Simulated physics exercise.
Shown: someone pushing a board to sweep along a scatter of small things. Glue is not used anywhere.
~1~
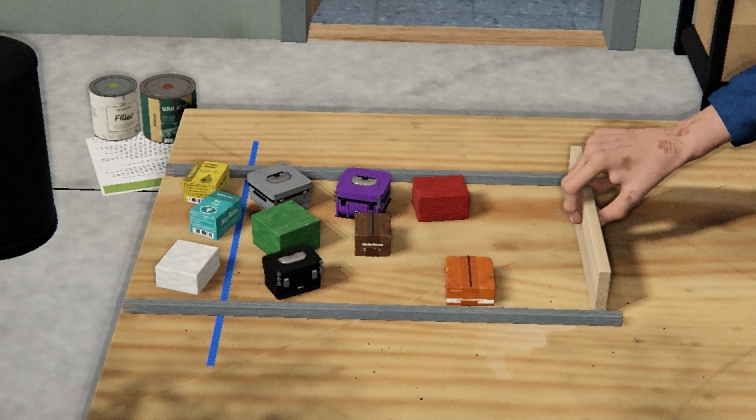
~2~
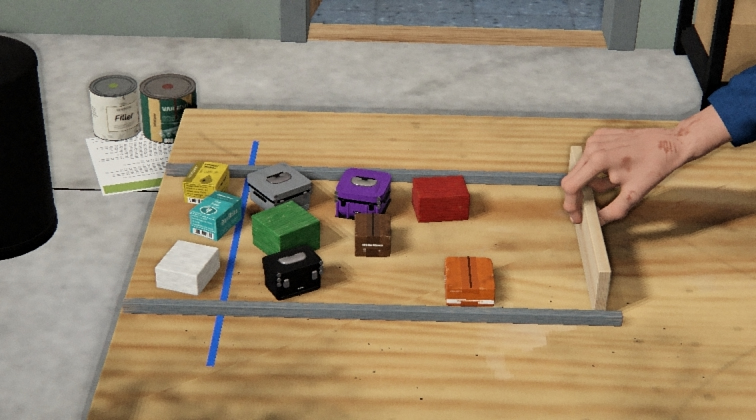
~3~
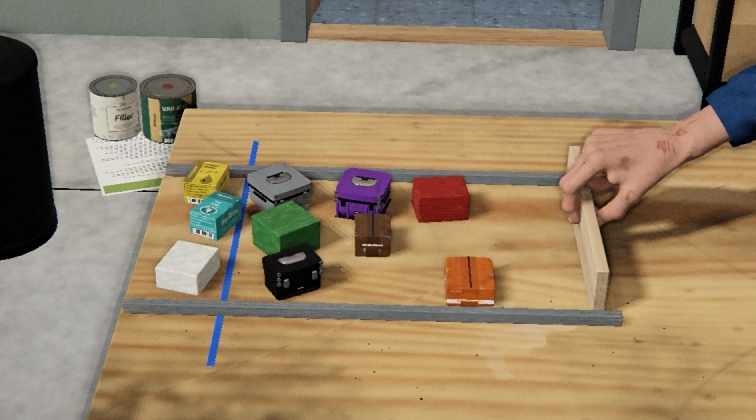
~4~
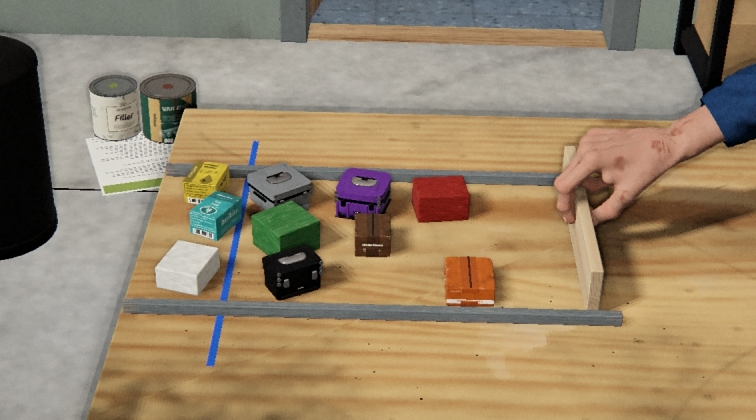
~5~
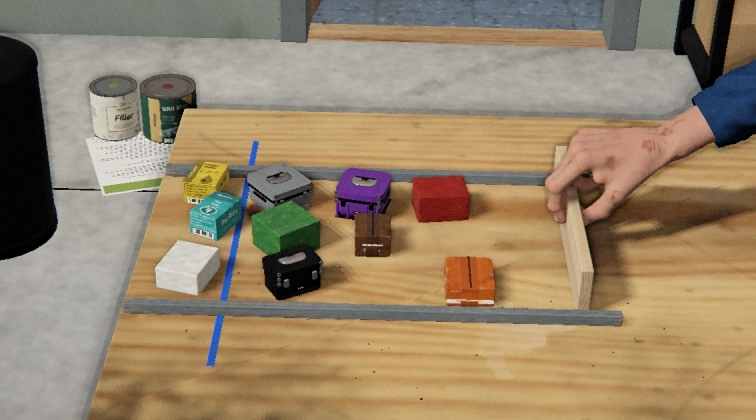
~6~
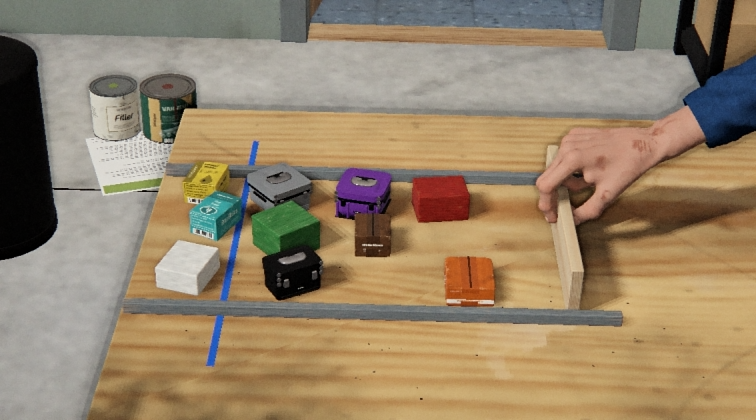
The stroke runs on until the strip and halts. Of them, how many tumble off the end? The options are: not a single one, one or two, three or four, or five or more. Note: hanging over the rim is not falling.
My answer: Three or four.
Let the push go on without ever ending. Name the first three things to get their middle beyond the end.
Order: Yellow box, then grey case, then white block.
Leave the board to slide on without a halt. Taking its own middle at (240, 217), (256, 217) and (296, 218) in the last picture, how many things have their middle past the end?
It comes out as 4, then 3, then 1.
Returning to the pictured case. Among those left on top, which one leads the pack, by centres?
Purple case.
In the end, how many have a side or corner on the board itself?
Number: 3.
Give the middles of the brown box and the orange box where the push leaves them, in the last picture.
Roughly at (218, 233) and at (204, 276), in that order.
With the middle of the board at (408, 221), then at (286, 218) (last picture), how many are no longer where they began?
Tally: 4; 10.
Early on, none off yet; yellow box at rest near (207, 183); white block at rest near (188, 267); turquoise box at rest near (216, 215).
Finally, the number that fall off is three or four; lost, grey case, turquoise box, white block and yellow box.
